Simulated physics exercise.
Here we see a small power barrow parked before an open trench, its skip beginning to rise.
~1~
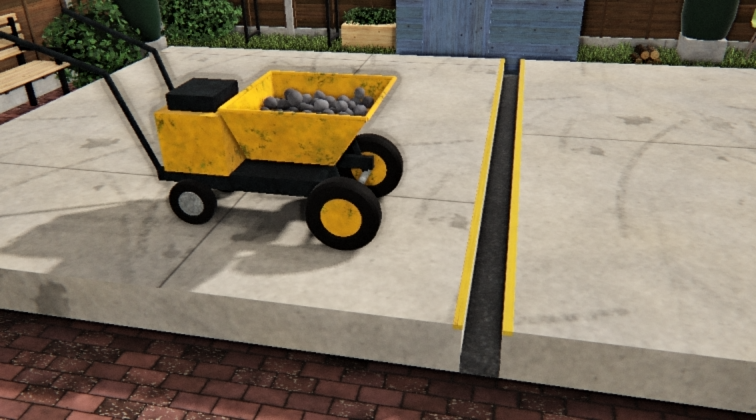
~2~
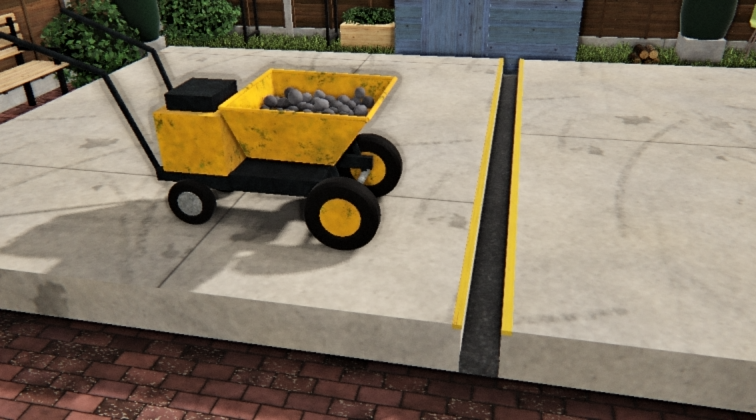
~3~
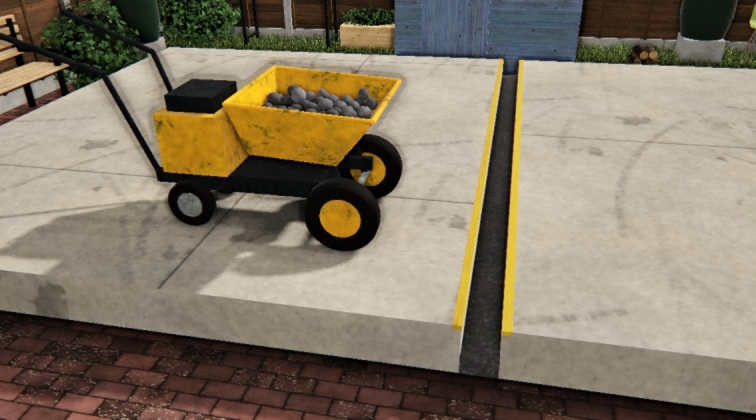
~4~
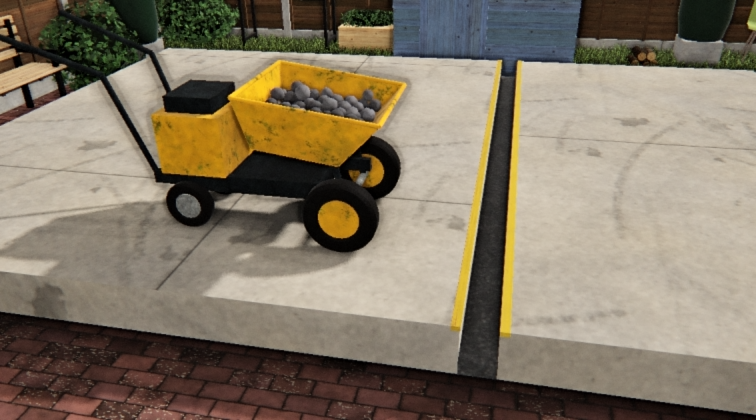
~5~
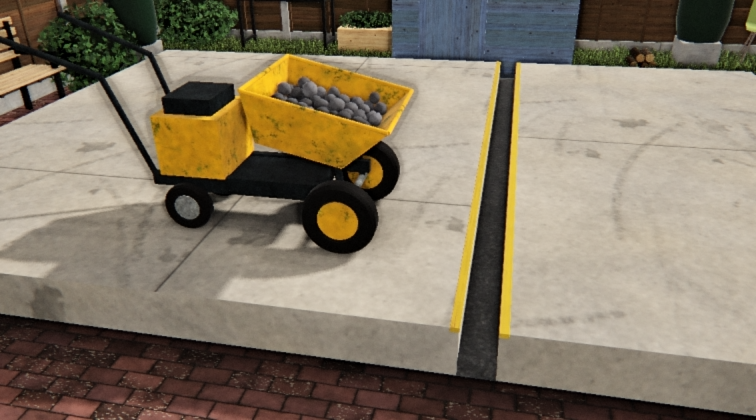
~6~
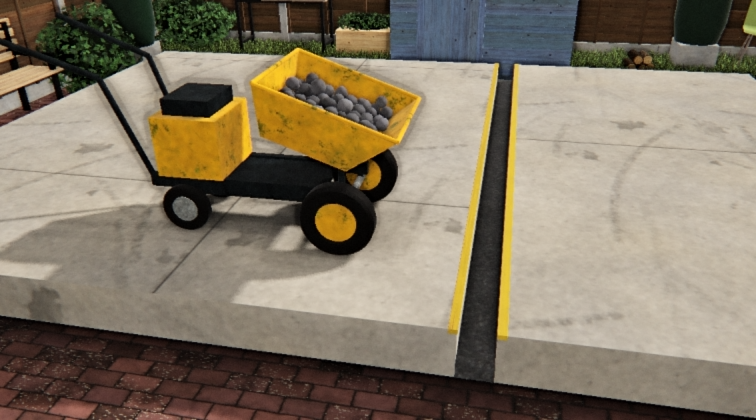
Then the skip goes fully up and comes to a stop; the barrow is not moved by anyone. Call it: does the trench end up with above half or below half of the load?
It ends up with above half.
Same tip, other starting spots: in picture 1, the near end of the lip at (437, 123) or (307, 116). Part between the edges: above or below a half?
Position 1 falls short of half; position 2 falls short of half.
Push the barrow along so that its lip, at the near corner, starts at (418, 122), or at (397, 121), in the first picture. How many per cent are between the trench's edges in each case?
30 % and 50 %.
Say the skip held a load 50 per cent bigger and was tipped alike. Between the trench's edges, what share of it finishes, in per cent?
50 per cent or thereabouts.
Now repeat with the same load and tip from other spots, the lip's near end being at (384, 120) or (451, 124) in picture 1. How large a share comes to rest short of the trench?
Roughly 0 and 0 percent respectively.
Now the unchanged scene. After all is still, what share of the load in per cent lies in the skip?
Near 0 %.
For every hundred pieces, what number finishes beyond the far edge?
My estimate is around 15 percent.
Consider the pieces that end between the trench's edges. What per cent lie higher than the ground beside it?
30 per cent or thereabouts.
Soon, skip tipped steeply; all in the skip.
A while on, skip tipped right over; nearly all in the skip; a stray few short of the trench; a stray few falling.
Towards the end, skip tipped right over; about a quarter in the skip; a small part short of the trench; about half in or heaped over the trench; a small part beyond it.
Finally, skip tipped right over; a small part short of the trench; about two thirds in or heaped over the trench; about a quarter beyond it.
